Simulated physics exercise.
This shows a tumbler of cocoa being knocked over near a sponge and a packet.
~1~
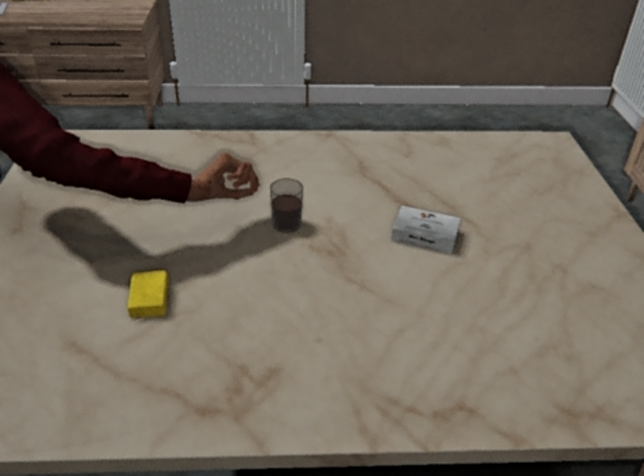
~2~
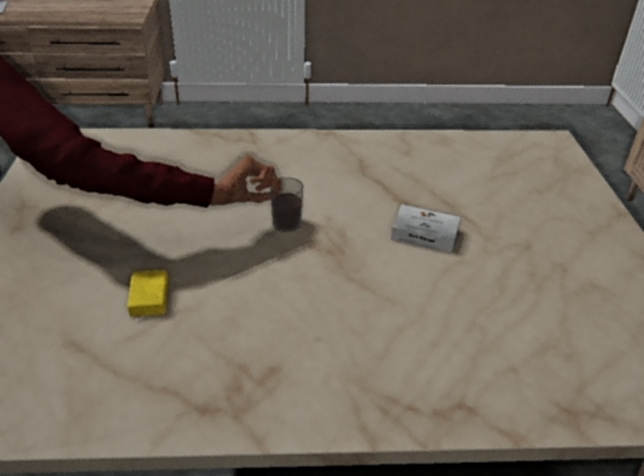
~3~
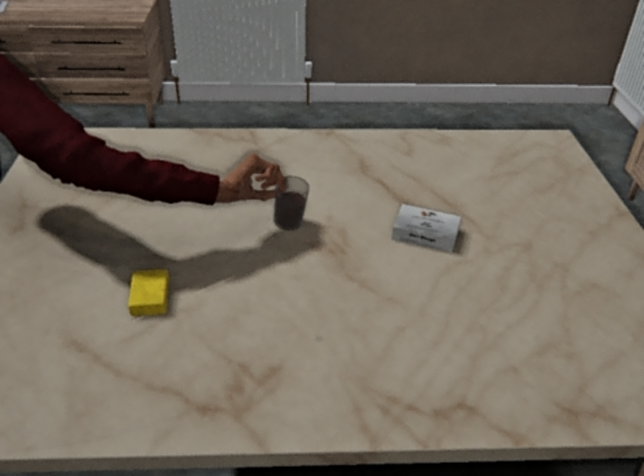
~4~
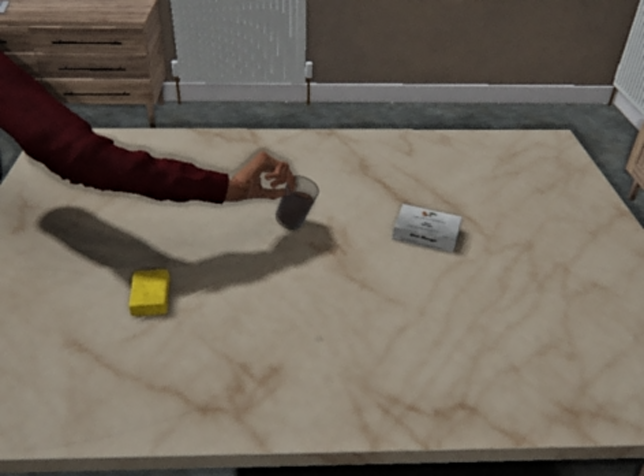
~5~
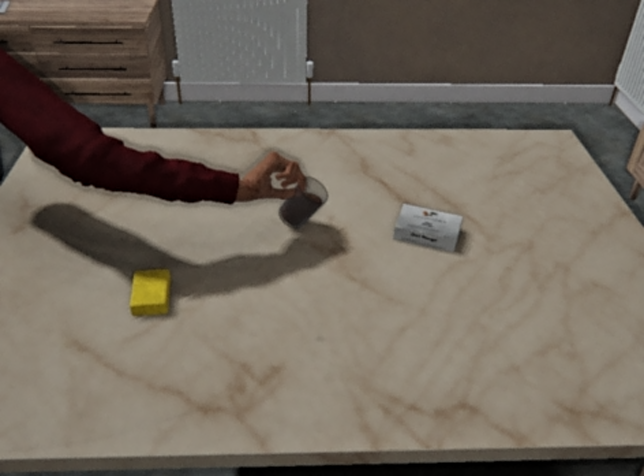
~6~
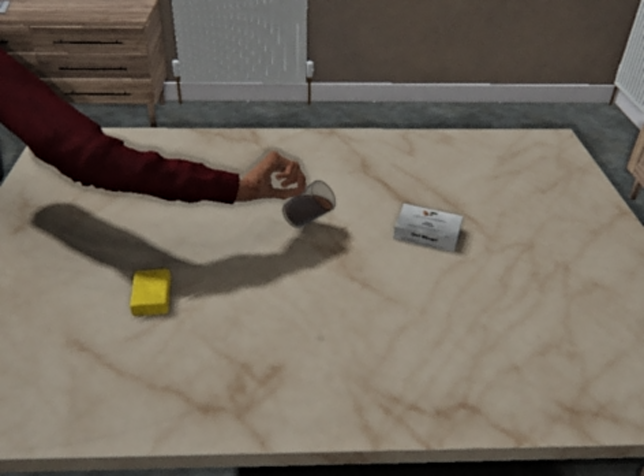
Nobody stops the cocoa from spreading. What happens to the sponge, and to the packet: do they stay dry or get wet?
The sponge stays dry. The packet gets wet.
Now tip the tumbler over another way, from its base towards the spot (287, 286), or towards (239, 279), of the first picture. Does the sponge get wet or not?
Toward the first point it avoids the spill; toward the second it is caught by the spill.
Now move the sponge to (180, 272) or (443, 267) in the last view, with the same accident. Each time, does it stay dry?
For the first place it is missed by the spill; for the second it is touched by the spill.
Shortly, the puddle covers about as much as a plate; the sponge is still dry; the packet is soaking at its edge.
Then, the puddle covers about as much as a tray; the sponge is still dry; the packet is soaking at its edge.
At the finish, the puddle covers about as much as a tray; the sponge is still dry; the packet is soaking at its edge.
